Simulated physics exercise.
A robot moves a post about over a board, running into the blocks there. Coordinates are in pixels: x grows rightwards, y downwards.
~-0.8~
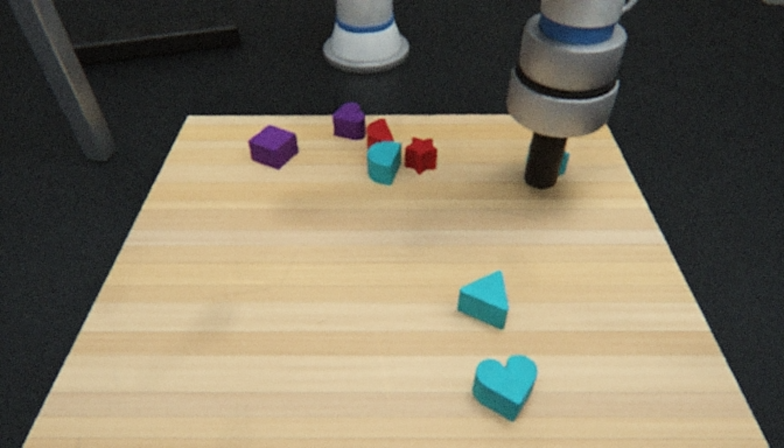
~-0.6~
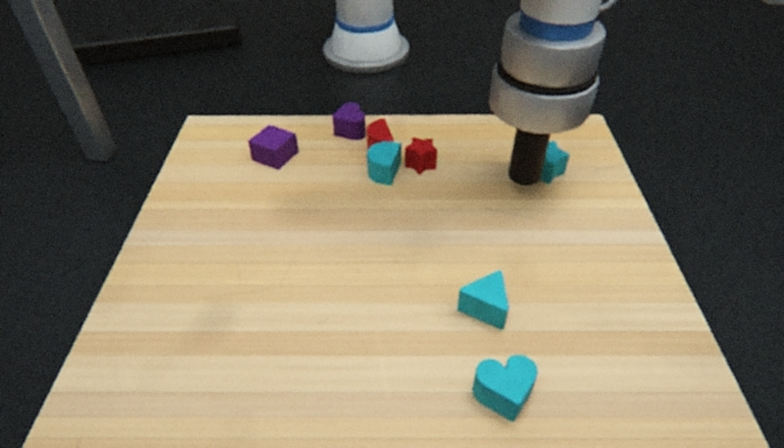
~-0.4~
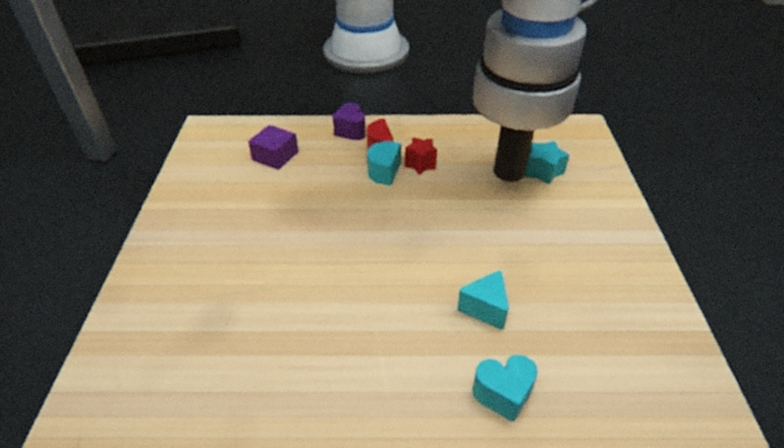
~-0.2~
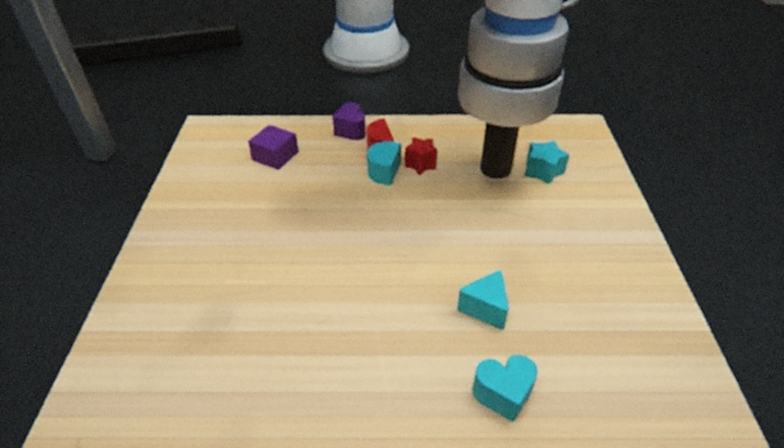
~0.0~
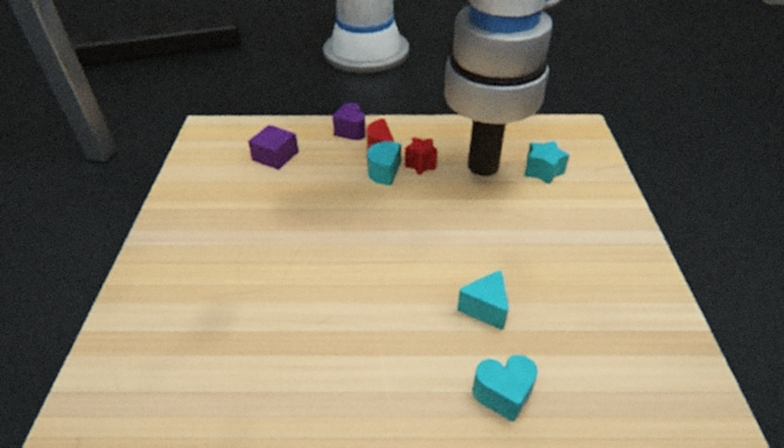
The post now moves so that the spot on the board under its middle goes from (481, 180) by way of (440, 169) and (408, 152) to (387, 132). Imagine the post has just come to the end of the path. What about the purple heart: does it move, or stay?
It will end up elsewhere.
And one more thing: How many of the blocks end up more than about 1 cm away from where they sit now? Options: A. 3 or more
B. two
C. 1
The one that fits is A, 3 or more.
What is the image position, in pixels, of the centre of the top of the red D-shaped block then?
It ends at (342, 123).
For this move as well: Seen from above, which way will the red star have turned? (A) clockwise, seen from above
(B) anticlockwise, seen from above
The correct letter is B.
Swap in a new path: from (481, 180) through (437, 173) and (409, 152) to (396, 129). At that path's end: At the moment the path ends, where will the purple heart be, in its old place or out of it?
That block is shifted.
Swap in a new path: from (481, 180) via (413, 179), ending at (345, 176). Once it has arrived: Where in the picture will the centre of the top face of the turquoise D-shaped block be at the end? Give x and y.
It will likely be found at (338, 140).
What follows on the original path. One third of the way, post at (441, 156); turquoise D-shaped block at (381, 151), turned 15° anticlockwise; red star at (411, 142).
Two thirds of the way, post at (408, 139); purple heart at (344, 109); red D-shaped block at (360, 124), turned 70° clockwise; turquoise D-shaped block at (369, 151), turned 65° anticlockwise; red star at (378, 132), turned 40° anticlockwise.
At the end, post at (387, 119); purple heart at (331, 108), turned 55° clockwise; red D-shaped block at (342, 123), turned 15° clockwise; turquoise D-shaped block at (369, 151), turned 65° anticlockwise; red star at (366, 121), turned 95° anticlockwise.
